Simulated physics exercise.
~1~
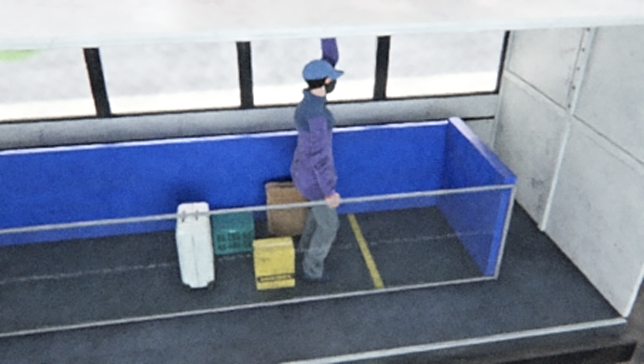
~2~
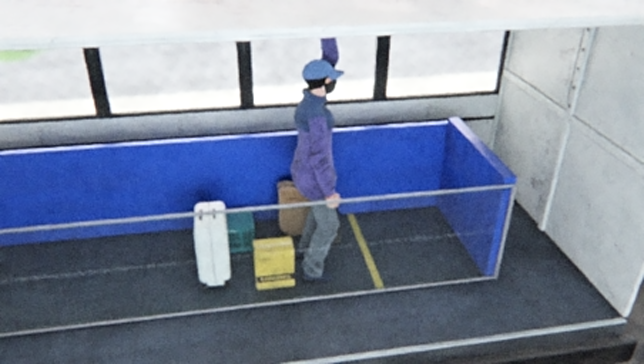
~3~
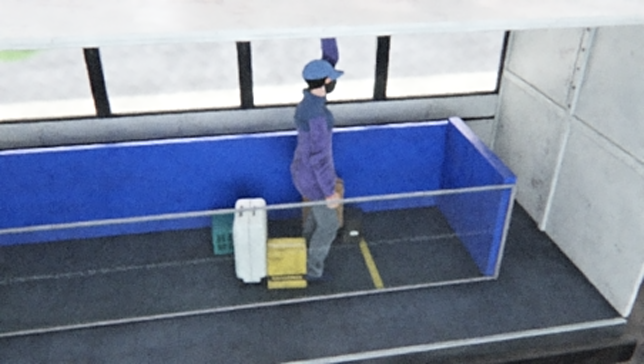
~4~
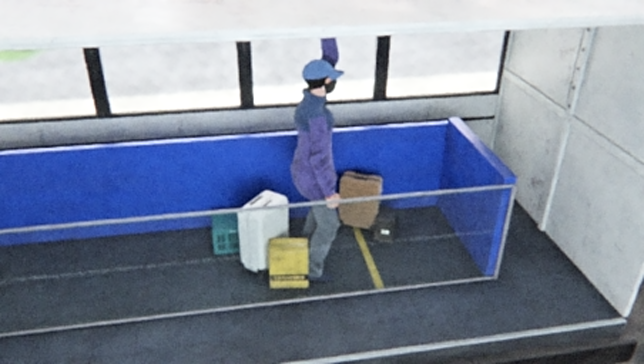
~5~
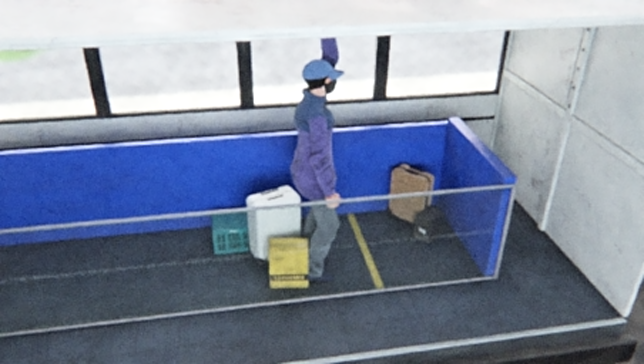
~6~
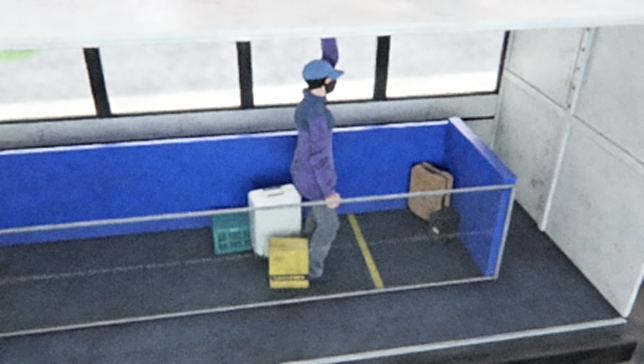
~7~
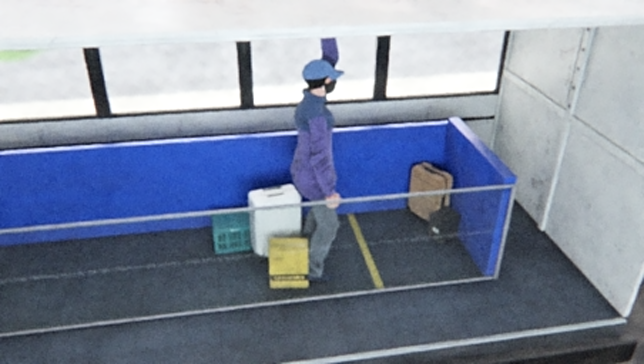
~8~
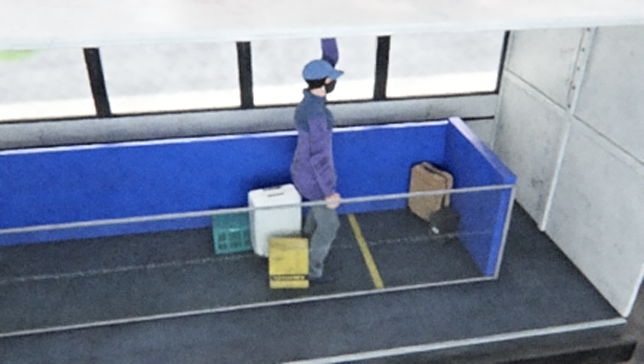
A traveller stands still as luggage slides right, the brown case and black tub crossing the line.
